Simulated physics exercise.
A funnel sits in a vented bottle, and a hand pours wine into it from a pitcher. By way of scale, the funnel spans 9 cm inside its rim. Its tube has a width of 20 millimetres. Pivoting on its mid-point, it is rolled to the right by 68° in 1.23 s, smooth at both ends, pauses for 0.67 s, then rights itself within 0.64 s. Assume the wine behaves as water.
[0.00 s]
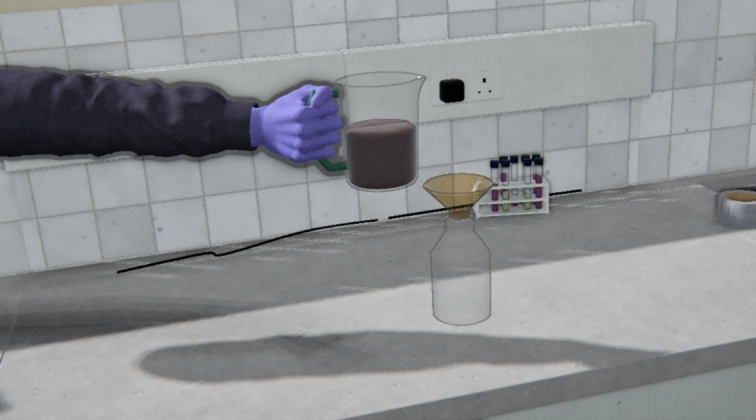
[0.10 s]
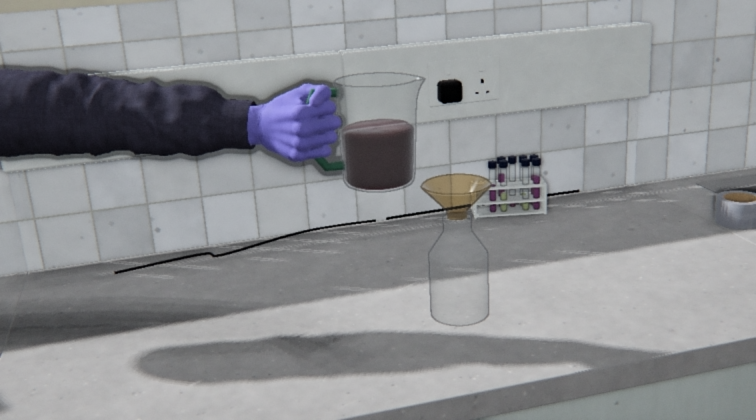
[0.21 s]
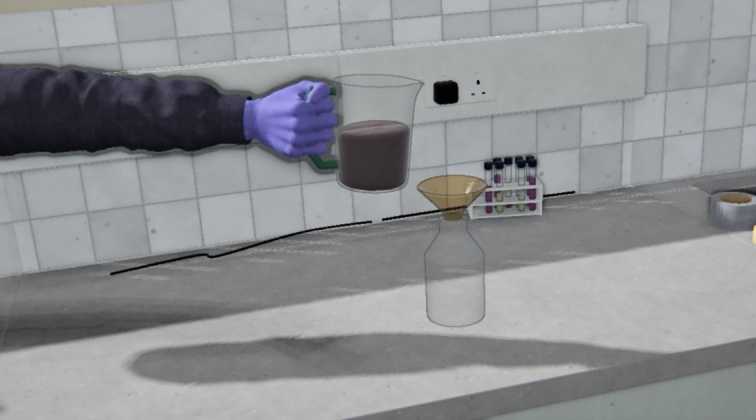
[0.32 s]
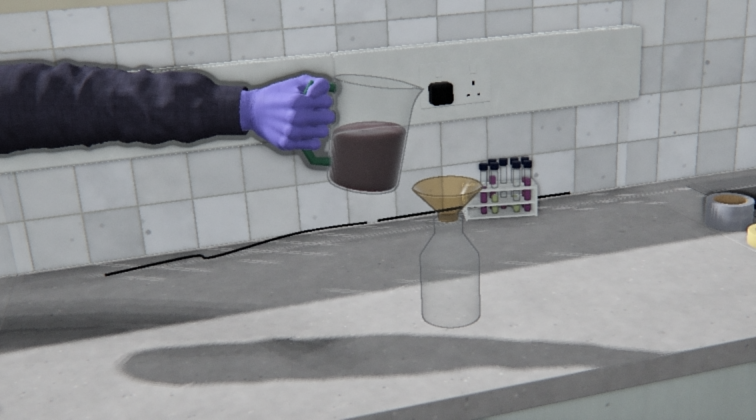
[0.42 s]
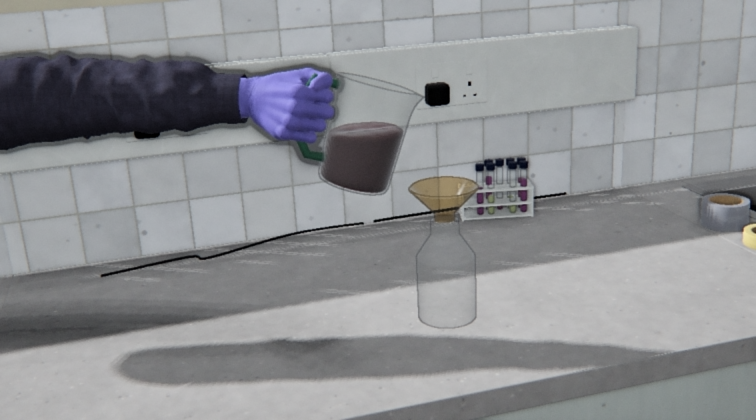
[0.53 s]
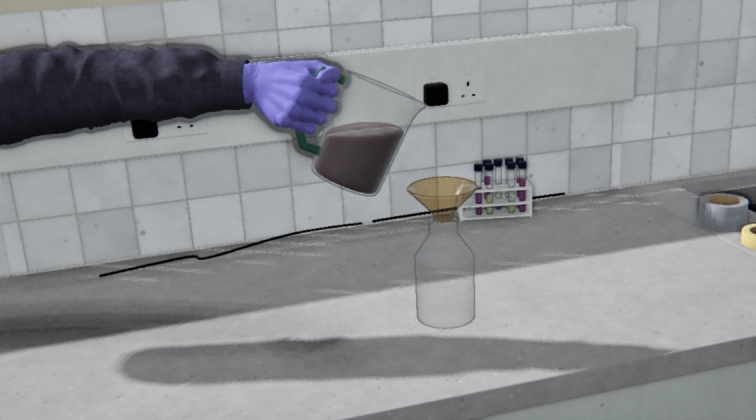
A pitcher of dark liquid, held by a purple-gloved hand, tilts right above a funnel-topped bottle.
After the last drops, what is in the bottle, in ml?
Roughly 220 ml.
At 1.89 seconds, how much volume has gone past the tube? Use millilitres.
Estimate: Some 110 ml.
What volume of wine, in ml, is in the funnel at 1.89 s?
About 80 ml.
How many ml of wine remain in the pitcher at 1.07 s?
Roughly 560 ml.
Then, 1.07 s in, the tilt is 65° and 0 ml has passed the tube, 10 ml is in the funnel, 560 ml in the pitcher and 0 ml has missed.
Then, 1.47 s in, the tilt is 68° and 45 ml has passed the tube, 60 ml is in the funnel, 405 ml in the pitcher and 25 ml has missed.
Then, 1.89 s in, the tilt is 68° and 105 ml has passed the tube, 80 ml is in the funnel, 330 ml in the pitcher and 70 ml has missed.
Then, 2.35 s in, the tilt is 14° and 175 ml has passed the tube, 40 ml is in the funnel, 310 ml in the pitcher and 75 ml has missed.
Finally, 215 ml has passed the tube, 0 ml is in the funnel, 310 ml in the pitcher and 75 ml has missed.
